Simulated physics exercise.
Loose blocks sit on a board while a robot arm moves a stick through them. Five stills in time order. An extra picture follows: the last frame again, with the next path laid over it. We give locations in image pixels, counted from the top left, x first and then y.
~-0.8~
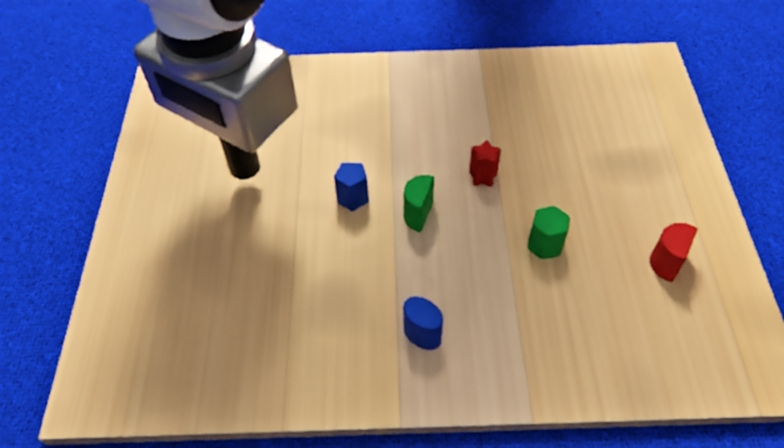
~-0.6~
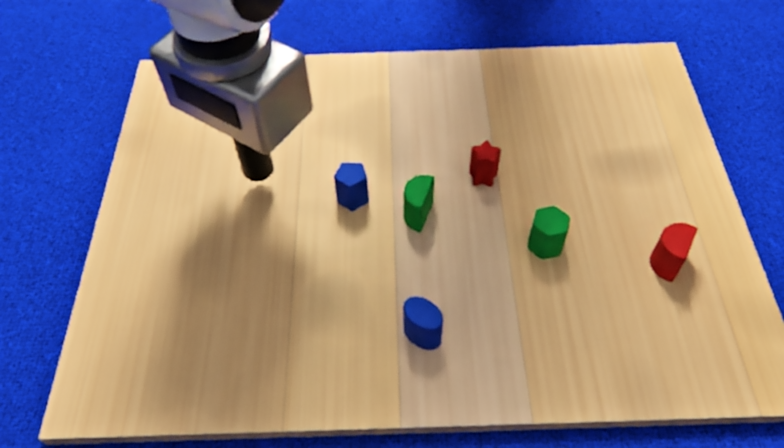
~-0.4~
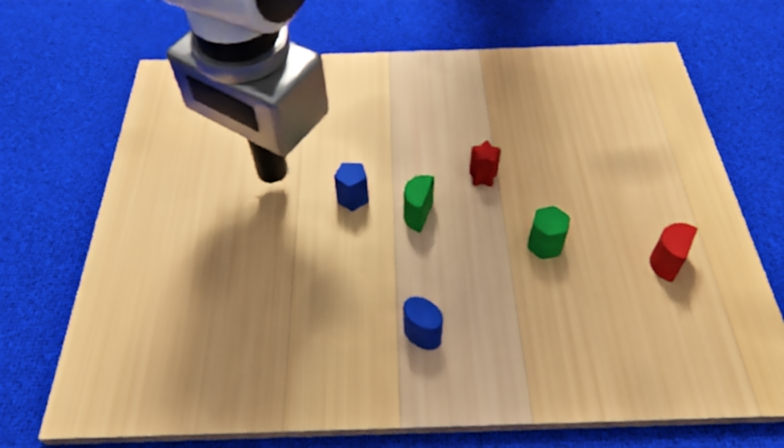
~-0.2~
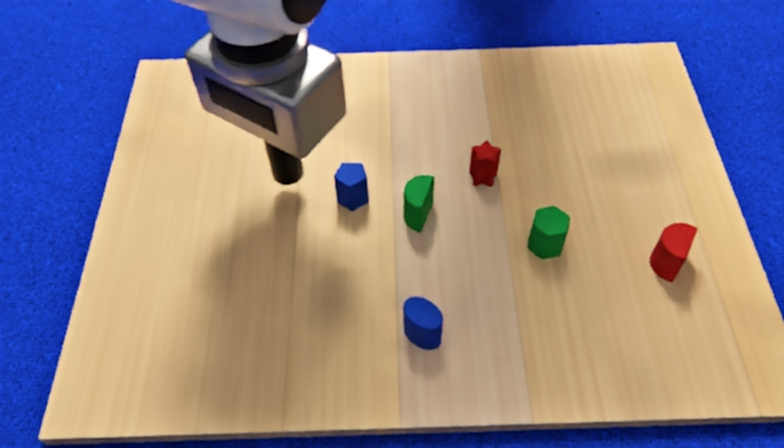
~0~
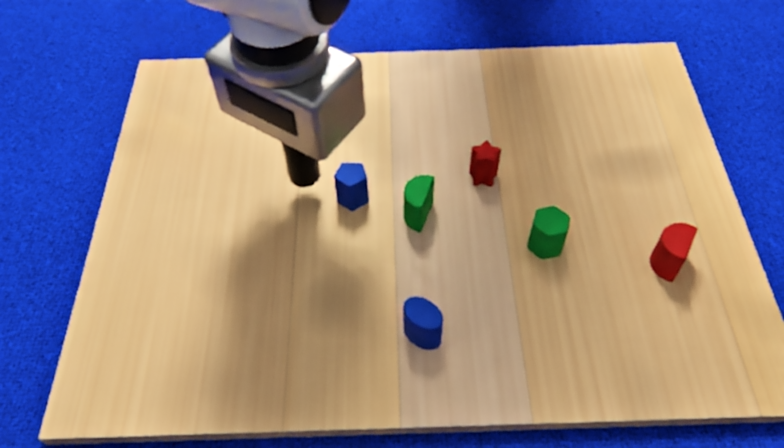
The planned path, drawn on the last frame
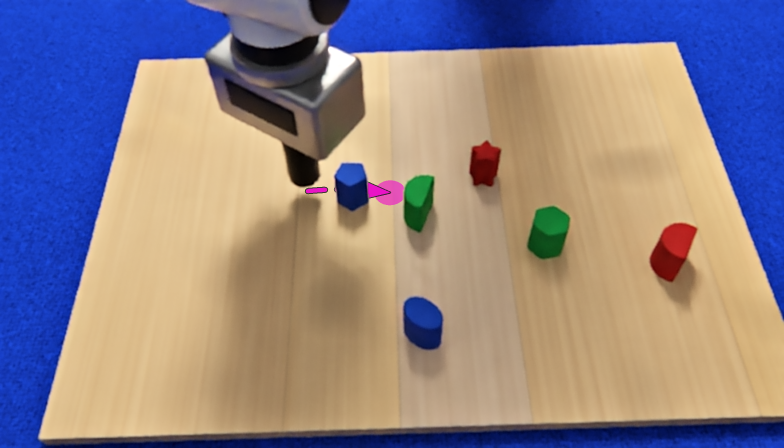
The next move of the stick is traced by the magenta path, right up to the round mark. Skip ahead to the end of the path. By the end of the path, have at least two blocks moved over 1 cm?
Short answer: Yes.
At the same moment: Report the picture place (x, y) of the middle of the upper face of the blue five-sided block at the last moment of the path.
(405, 188)
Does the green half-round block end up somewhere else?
I'd say yes.
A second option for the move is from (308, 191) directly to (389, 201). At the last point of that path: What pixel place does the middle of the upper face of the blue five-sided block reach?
Its top face will be centred at roughly (419, 177).
Drawn move, from (308, 191) via (335, 189) and (363, 190), ending at (390, 193).
The first path, step by step. Halfway along, stick (349, 174); blue five-sided block (374, 177), turned 20° clockwise.
At the end, stick (389, 177); blue five-sided block (405, 188), turned 40° clockwise; green half-round block (433, 195), turned 15° anticlockwise.
